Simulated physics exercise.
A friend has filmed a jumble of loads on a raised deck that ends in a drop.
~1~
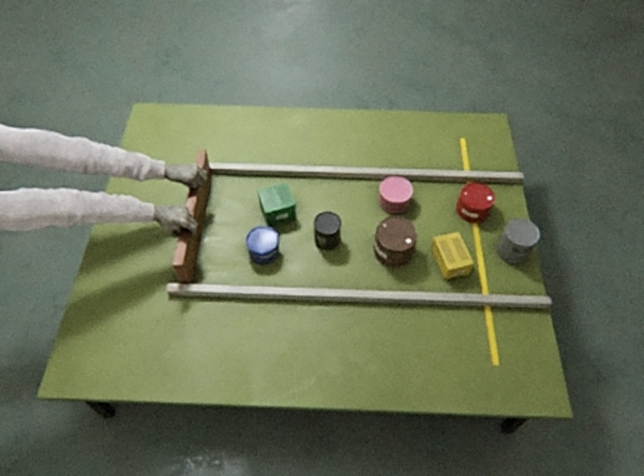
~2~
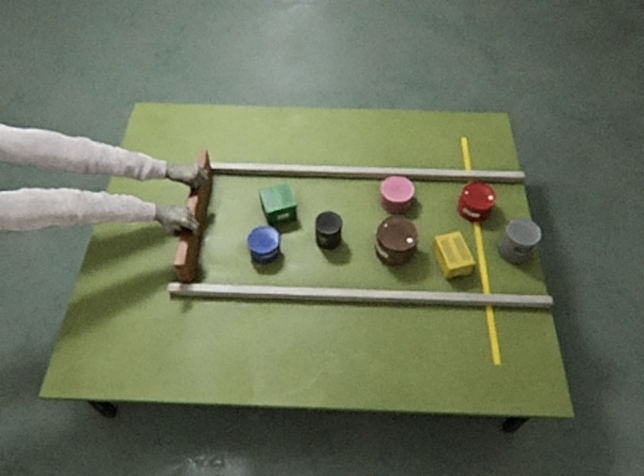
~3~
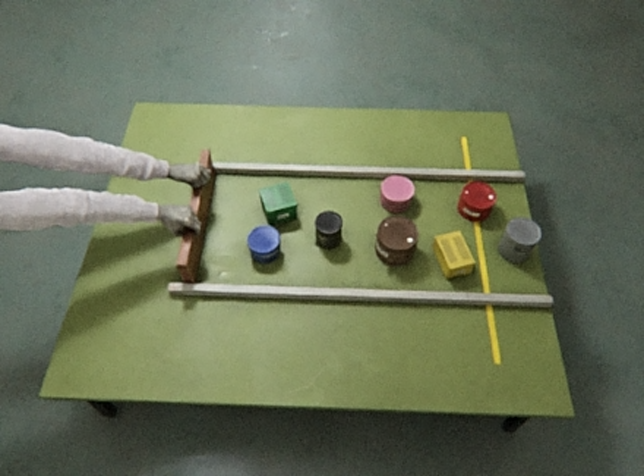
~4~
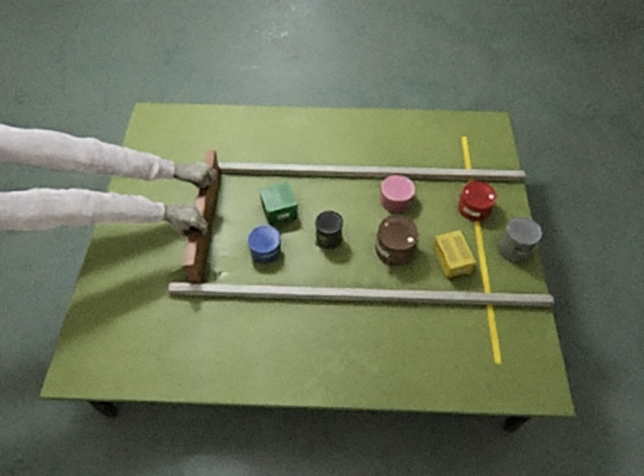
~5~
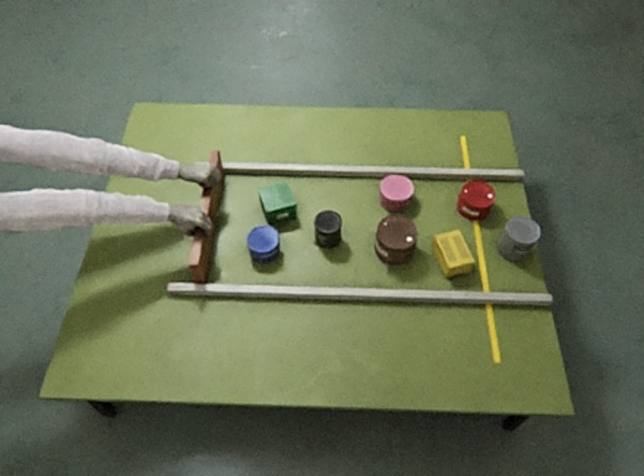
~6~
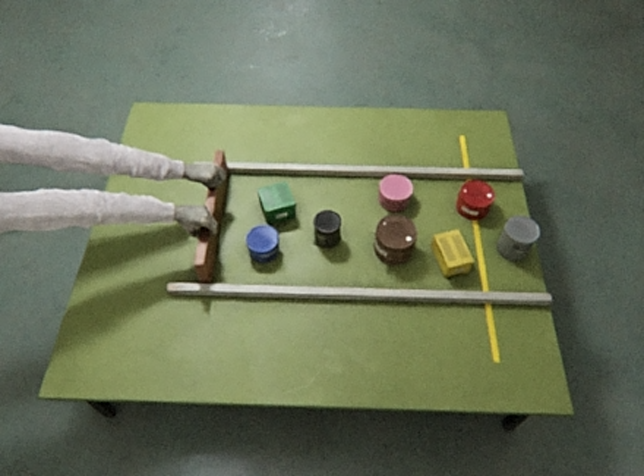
In the video, two gloved hands slowly push a reddish-brown plank a short way to the right between two rails on a green table, while the coloured containers and blocks ahead of it stay still near a yellow line.
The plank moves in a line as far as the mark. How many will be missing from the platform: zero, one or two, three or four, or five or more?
The number that fall off is one or two.
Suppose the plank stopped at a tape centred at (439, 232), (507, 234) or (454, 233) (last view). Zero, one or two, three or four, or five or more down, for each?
One after another: Not one; three to four; none.
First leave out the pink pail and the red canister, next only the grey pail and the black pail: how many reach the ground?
The counts: 1 and 0.
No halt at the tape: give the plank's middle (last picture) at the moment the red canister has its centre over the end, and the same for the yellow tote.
Near (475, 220) and (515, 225).
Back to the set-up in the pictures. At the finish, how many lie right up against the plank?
The number is 3.
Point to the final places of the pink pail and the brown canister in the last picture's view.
First (515, 186), then (527, 235).
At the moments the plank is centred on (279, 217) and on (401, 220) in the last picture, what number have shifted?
The counts are 2 and 7.
Soon after, none off yet; grey pail at rest near (517, 239); red canister at rest near (475, 200); yellow tote at rest near (452, 254).
Then, none off yet; grey pail at rest near (517, 239); red canister at rest near (475, 200); yellow tote moving near (453, 254).
Further on, none off yet; grey pail at rest near (517, 239); red canister moved about its own width near (508, 204); yellow tote moved about its own width near (493, 265).
By the end, the number that fall off is one or two; fallen, red canister and grey pail.
